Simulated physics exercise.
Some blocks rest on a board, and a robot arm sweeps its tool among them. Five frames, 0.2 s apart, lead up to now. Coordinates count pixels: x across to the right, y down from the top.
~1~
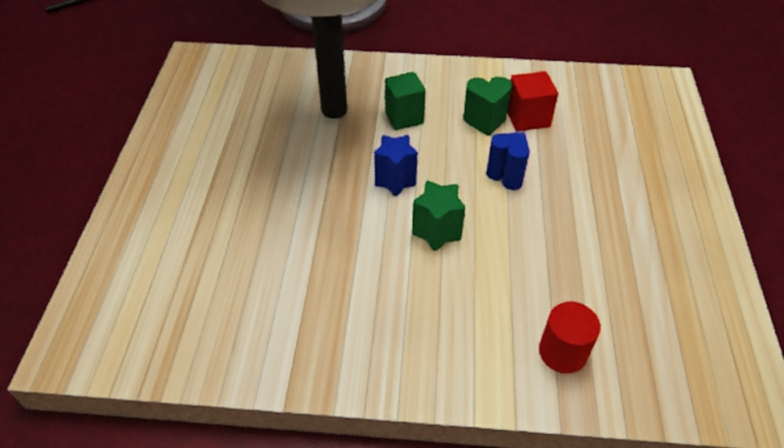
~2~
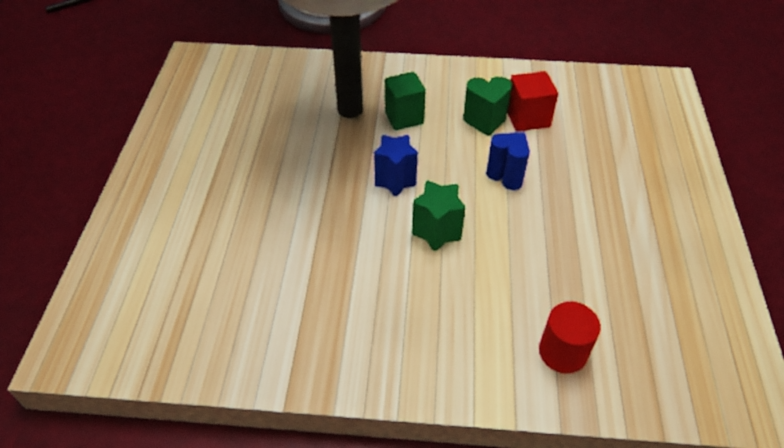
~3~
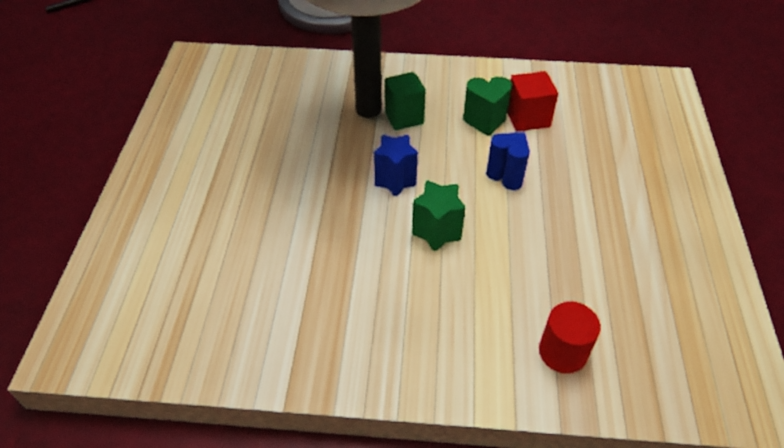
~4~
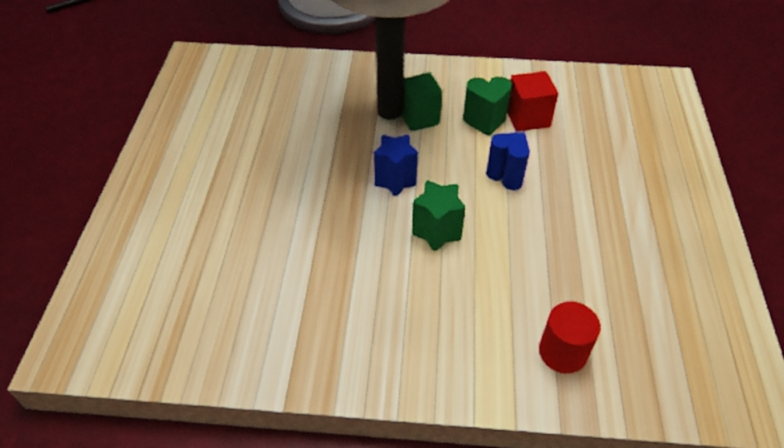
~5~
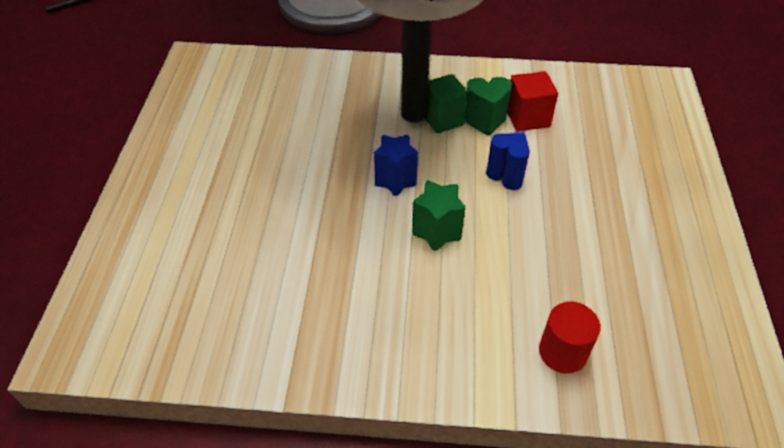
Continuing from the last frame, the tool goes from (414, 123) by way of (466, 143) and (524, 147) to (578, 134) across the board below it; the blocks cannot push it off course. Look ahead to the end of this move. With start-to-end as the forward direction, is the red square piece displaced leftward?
I believe so.
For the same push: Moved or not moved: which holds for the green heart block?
If the tool follows that path, the green heart block ends up shifted.
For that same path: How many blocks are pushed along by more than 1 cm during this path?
My prediction: No fewer than three blocks.
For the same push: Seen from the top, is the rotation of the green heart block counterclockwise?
It seems so.
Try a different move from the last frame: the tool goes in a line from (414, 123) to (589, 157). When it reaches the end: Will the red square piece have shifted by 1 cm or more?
My answer is yes.
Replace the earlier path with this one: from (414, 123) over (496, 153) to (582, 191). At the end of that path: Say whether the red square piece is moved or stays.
By the end it has moved.
What follows on the original path. One third of the way, tool at (467, 135); green square piece at (499, 101), turned 15° anticlockwise; green heart block at (532, 87), turned 45° anticlockwise; red square piece at (564, 77).
Two thirds of the way, tool at (527, 139); green square piece at (558, 102), turned 25° anticlockwise; green heart block at (576, 80), turned 75° anticlockwise; red square piece at (593, 62), turned 25° anticlockwise.
At the end, tool at (580, 126); green square piece at (618, 100), turned 25° clockwise; green heart block at (626, 77), turned 150° anticlockwise; blue heart block still; red square piece at (605, 53), turned 75° anticlockwise.
